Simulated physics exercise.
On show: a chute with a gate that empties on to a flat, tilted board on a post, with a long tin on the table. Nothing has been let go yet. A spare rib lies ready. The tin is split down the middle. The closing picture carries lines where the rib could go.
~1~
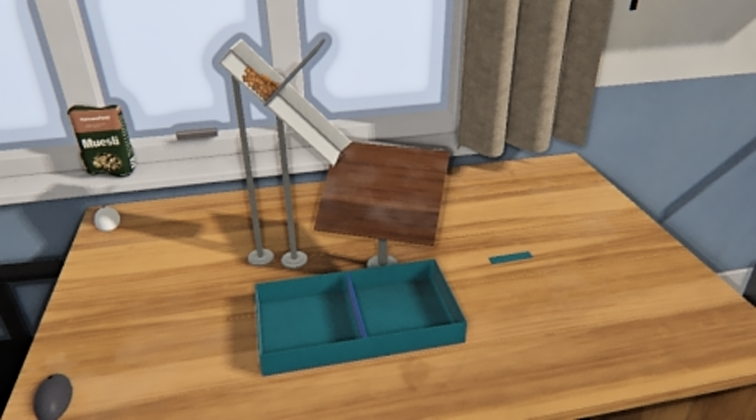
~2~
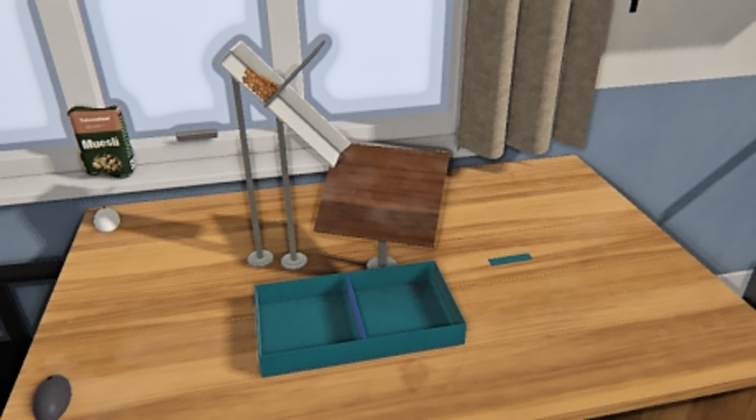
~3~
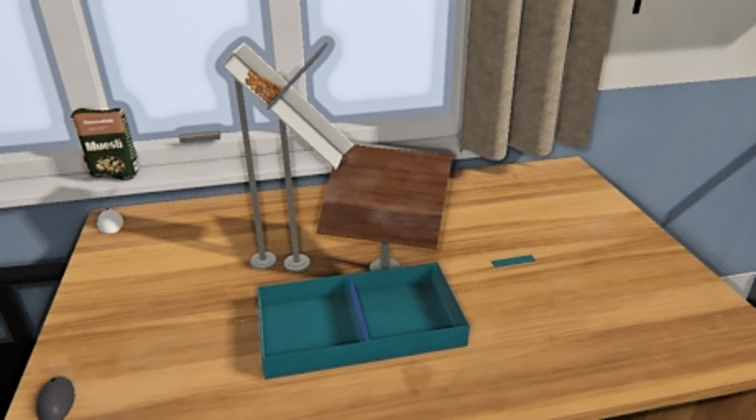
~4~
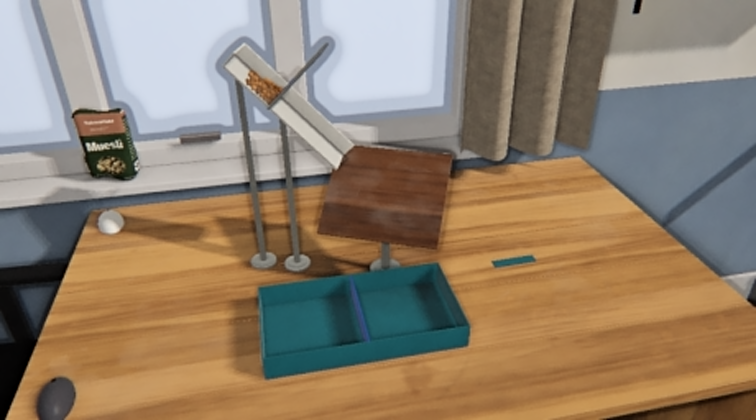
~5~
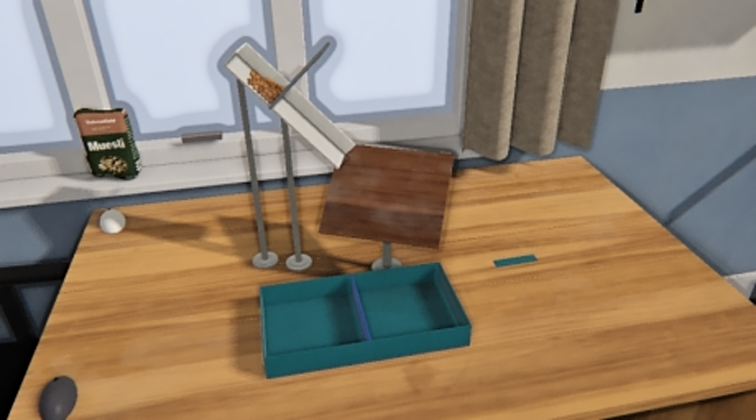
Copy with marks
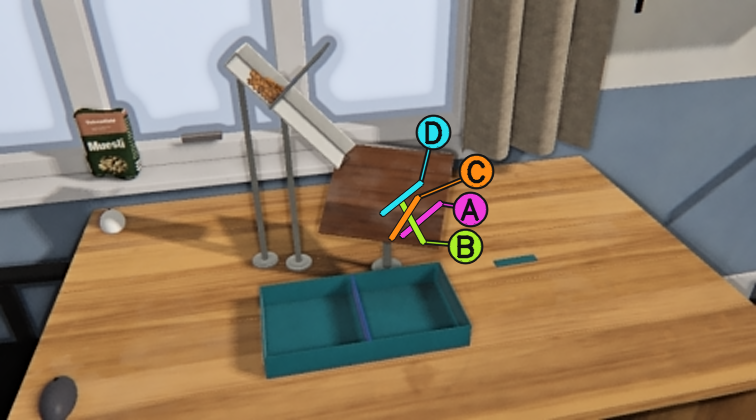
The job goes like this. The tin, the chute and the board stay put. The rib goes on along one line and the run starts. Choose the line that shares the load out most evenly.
D is best.
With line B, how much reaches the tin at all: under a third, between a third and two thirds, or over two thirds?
Over two thirds.
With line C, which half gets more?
Right.
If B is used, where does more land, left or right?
More lands on the right.
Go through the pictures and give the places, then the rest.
Load behind the gate at (264, 87), roasted chickpeas; lip of the chute at (336, 159), sloping fairly steeply, in the first picture.
Middle of the board at (382, 192), tilted fairly steeply; middle of its low edge at (372, 239); of its high edge at (391, 147), in the second picture.
Front corners of the tin at (262, 359) and (469, 326); front end of its middle wall at (369, 342), in the third picture.
Middle of the load at (267, 91); lip at (340, 163), in the fourth picture.
Middle of the load at (269, 90); lip at (341, 162), in the fifth picture.
On the marked copy, line A from (440, 203) to (402, 235); line B from (401, 201) to (423, 241); line C from (417, 197) to (391, 237); line D from (420, 183) to (382, 213).
For line A, of what is caught, a small part in the left half, nearly all in the right.
For line B, of what is caught, a stray few in the left half, nearly all in the right.
For line C, of what is caught, a small part in the left half, most in the right.
For line D, of what is caught, about a third in the left half, about two thirds in the right.
